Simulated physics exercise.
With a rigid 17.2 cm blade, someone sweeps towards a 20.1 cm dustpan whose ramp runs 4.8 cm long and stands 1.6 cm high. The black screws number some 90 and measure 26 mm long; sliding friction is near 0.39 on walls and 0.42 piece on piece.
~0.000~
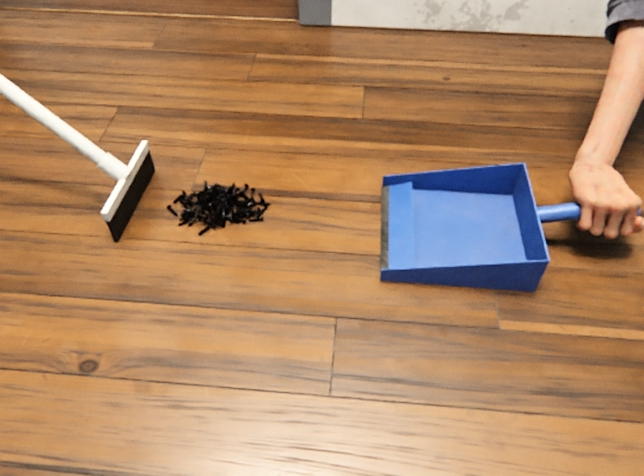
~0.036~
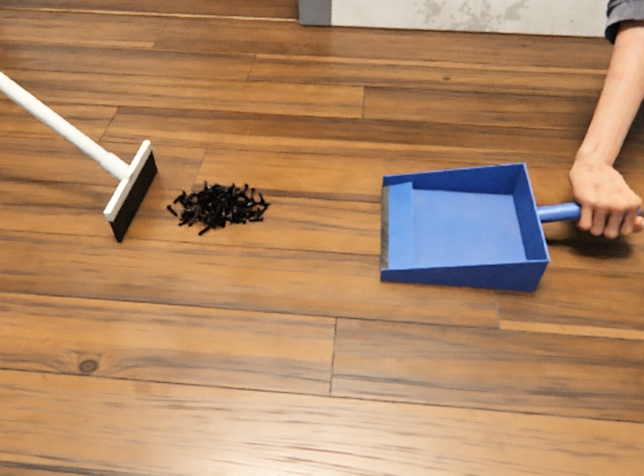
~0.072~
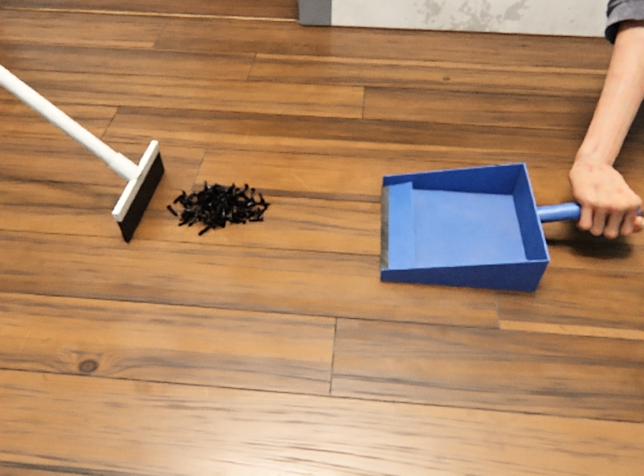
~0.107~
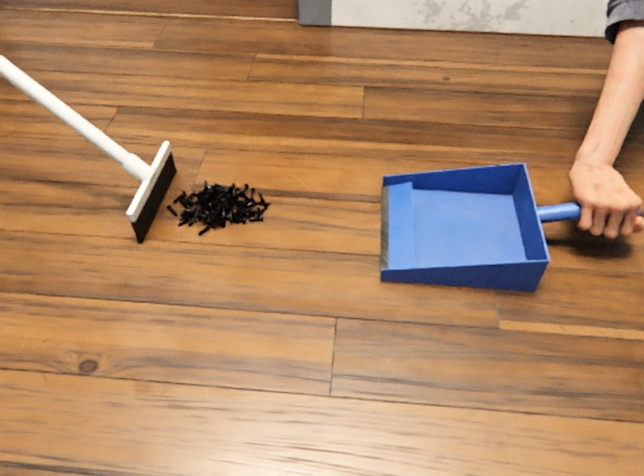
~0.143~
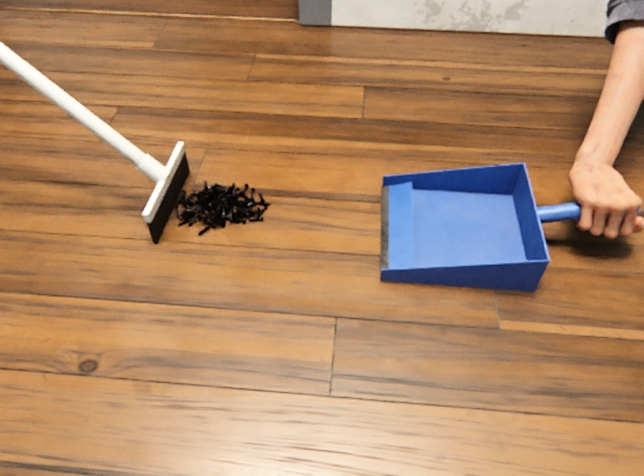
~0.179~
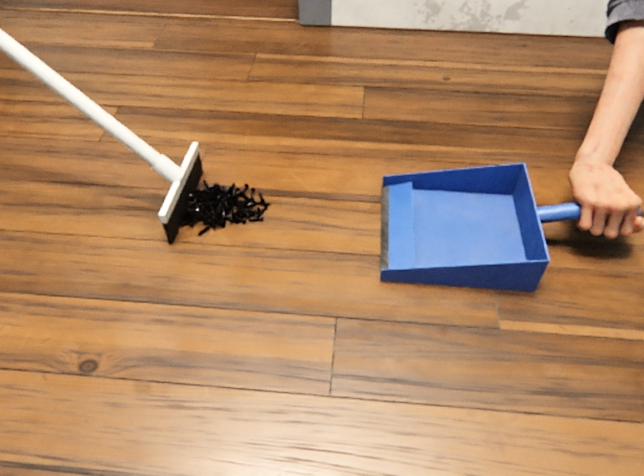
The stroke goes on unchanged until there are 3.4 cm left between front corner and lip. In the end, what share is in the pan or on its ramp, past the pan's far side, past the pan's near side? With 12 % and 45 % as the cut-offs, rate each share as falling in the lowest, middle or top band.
Bands: In the pan or on its ramp in the middle band; past the pan's far side in the lowest band; past the pan's near side in the lowest band.
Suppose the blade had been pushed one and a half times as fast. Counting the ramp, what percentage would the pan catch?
Some 50 %.
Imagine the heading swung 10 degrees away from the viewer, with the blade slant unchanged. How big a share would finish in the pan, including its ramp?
That gives near 10 in a hundred.
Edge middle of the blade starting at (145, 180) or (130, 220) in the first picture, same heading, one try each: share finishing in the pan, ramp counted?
15 and 25 per cent, roughly.
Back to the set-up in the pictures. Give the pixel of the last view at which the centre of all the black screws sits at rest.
In the last view, approximately (379, 213).
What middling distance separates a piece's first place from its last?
Roughly 26 cm.
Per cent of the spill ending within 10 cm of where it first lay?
Around 0 per cent, give or take.
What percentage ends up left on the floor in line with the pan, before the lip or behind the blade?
Some 65 per cent end up there.
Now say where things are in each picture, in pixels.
Blade from (107, 217) to (146, 148), moved 0.0 cm, 0 of the pieces shifted so far; middle of the pieces at (221, 206); pan at (464, 236), in the first frame.
Blade from (110, 217) to (148, 148), moved 0.4 cm, 0 of the pieces shifted so far; middle of the pieces at (221, 206), in the second frame.
Blade from (119, 217) to (156, 148), moved 1.7 cm, 0 of the pieces shifted so far; middle of the pieces at (221, 206), in the third frame.
Blade from (132, 218) to (168, 148), moved 3.8 cm, 0 of the pieces shifted so far; middle of the pieces at (221, 206), in the fourth frame.
Blade from (148, 218) to (182, 149), moved 6.1 cm, 1 of the pieces shifted so far; middle of the pieces at (221, 206), in the fifth frame.
Blade from (164, 219) to (196, 149), moved 8.5 cm, 17 of the pieces shifted so far; middle of the pieces at (221, 206); pan at (464, 236). The blade's pace is about 0.66 m/s, heading 2 degrees away from the viewer's side, in the sixth frame.
Then, at 0.39 s, middle of the blade 18 cm from the lip; 0 % over the lip, far side 0 %, near side 0 %.
Then, at 0.54 s, middle of the blade 8 cm from the lip; 0 % over the lip, far side 0 %, near side 0 %.
Then, at 0.81 s, middle of the blade 4 cm from the lip; 30 % over the lip, far side 0 %, near side 0 %.
By 1.4 s all is still; pan 30 %, far side 0 %, near side 0 %, in front of the lip or behind the blade 65 %.
